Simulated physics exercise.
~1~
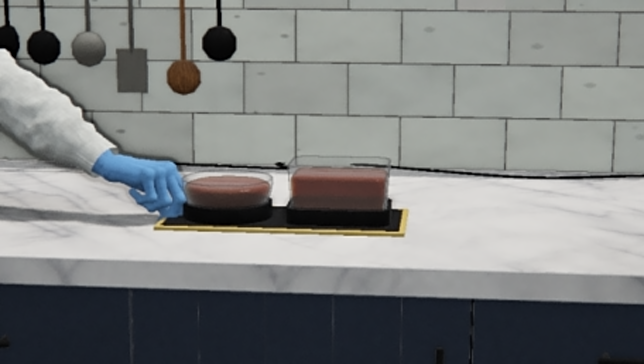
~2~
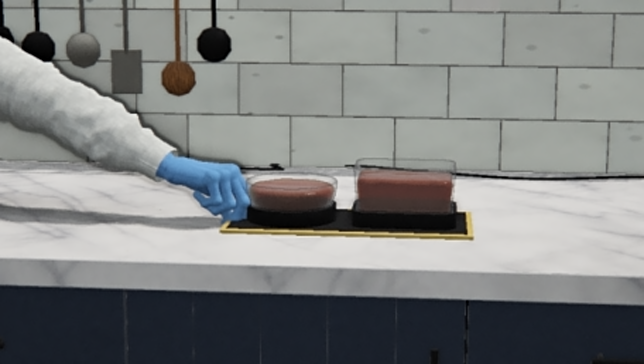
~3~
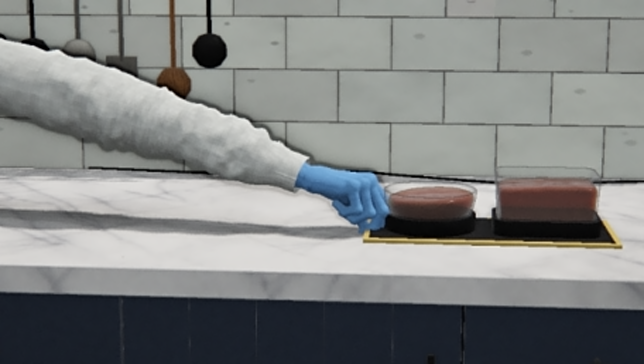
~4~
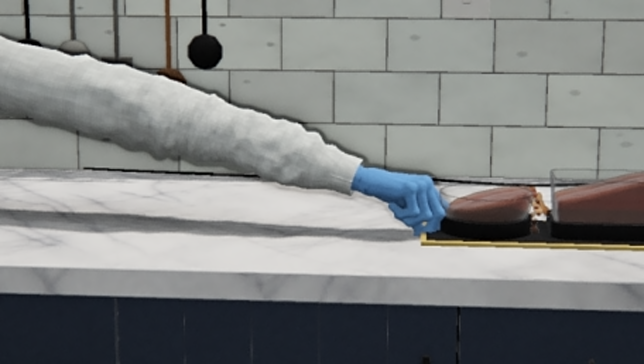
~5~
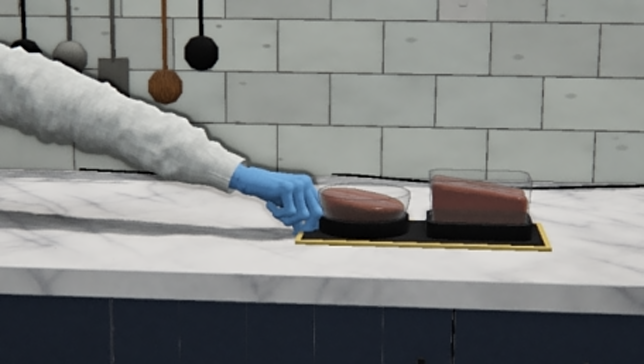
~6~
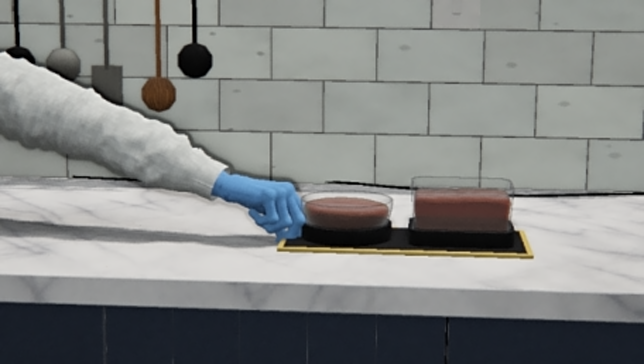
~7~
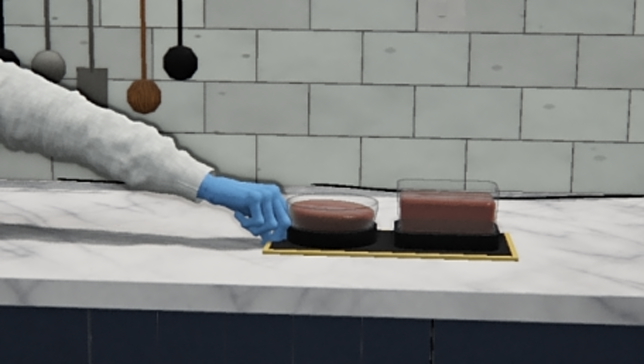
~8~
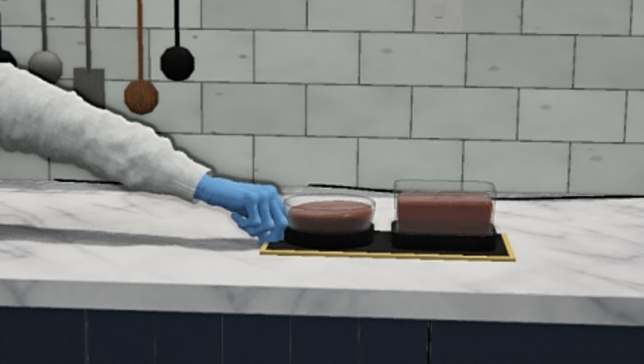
On a marble counter, a gloved hand slides a tray of two open containers right, then partway back left, spilling reddish liquid.
